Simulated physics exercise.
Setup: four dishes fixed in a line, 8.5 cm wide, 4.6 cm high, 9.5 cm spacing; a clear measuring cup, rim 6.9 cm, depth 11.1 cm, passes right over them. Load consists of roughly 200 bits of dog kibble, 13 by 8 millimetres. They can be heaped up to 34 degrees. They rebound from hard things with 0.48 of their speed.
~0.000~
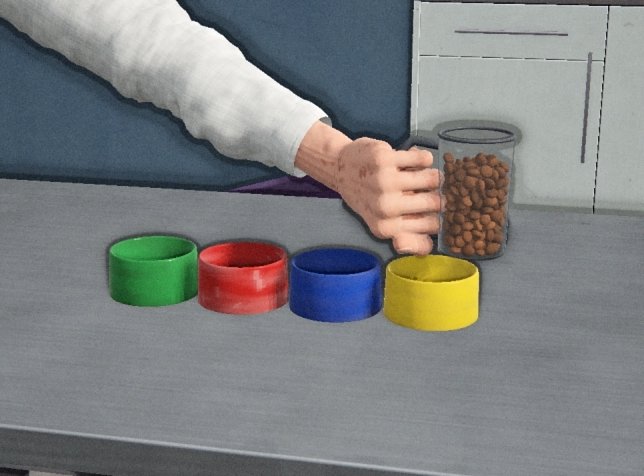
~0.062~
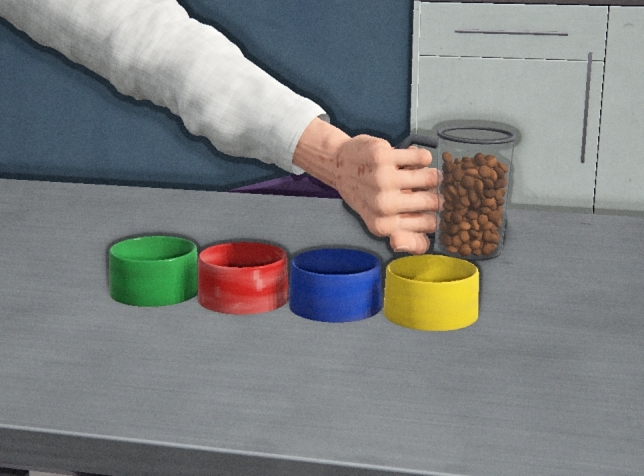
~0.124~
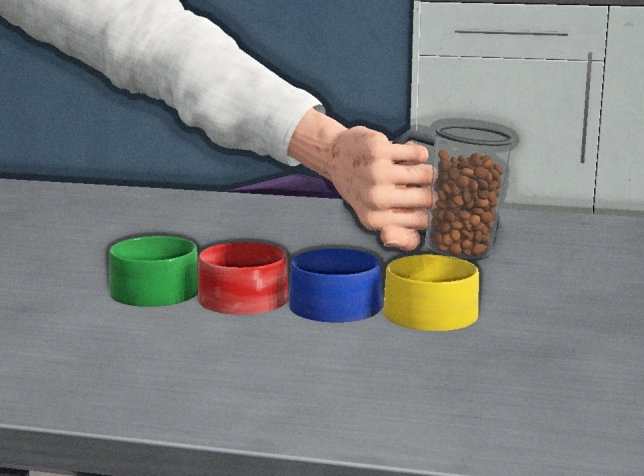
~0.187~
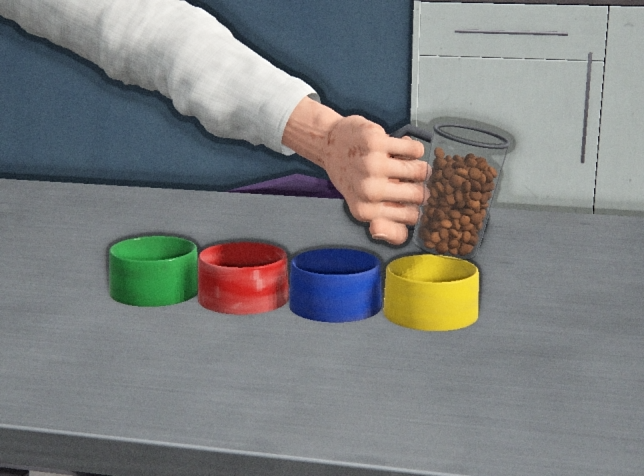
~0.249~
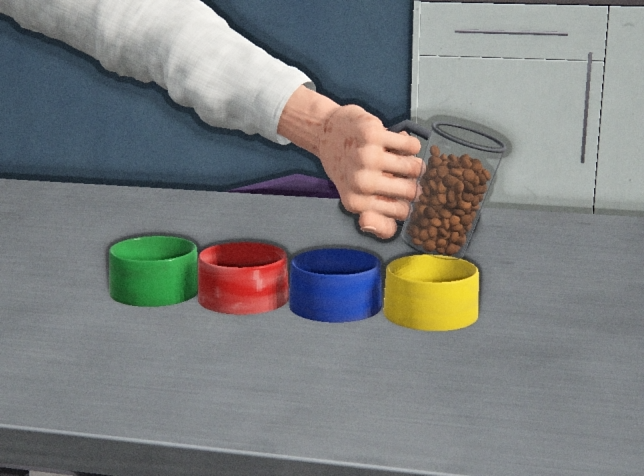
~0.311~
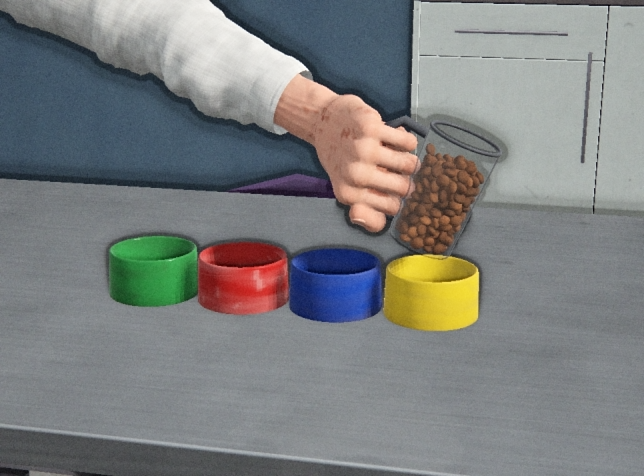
Hand in a white sleeve gradually tilting a clear cup of brown kibble and shifting it slightly left behind four coloured dishes.
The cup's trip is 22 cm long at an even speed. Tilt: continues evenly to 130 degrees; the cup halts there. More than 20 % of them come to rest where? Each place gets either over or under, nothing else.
In the end red: It should take in a fifth at the most; blue: It should take in more than a fifth; green: It should take in a fifth at the most; yellow: It should take in a fifth at the most; counter: It should take in a fifth at the most.
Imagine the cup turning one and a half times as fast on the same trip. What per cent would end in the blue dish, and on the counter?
Then blue would get 40 and the counter 20.
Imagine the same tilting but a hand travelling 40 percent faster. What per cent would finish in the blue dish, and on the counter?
Shares: Blue 60, counter 30.
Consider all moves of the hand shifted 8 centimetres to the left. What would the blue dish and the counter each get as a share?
The blue dish would get 10 and the counter 0.
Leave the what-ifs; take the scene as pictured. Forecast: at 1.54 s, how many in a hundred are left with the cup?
Somewhere near 70 per cent of the load.
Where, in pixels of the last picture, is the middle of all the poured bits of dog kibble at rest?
(334, 280).
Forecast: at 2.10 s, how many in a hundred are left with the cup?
Roughly 0 %.
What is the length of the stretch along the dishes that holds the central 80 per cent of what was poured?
6 centimetres.
Then, at 1.05 s, tilt 84 degrees; cup holds 100 %.
Then, at 1.54 s, tilt 126 degrees; cup holds 70 %, blue 25 %.
Then, at 2.10 s, tilt 130 degrees; cup holds 0 %, blue 85 %.
By 2.5 s all is still; red 0 %, blue 85 %, green 0 %, yellow 0 %, counter 10 %.
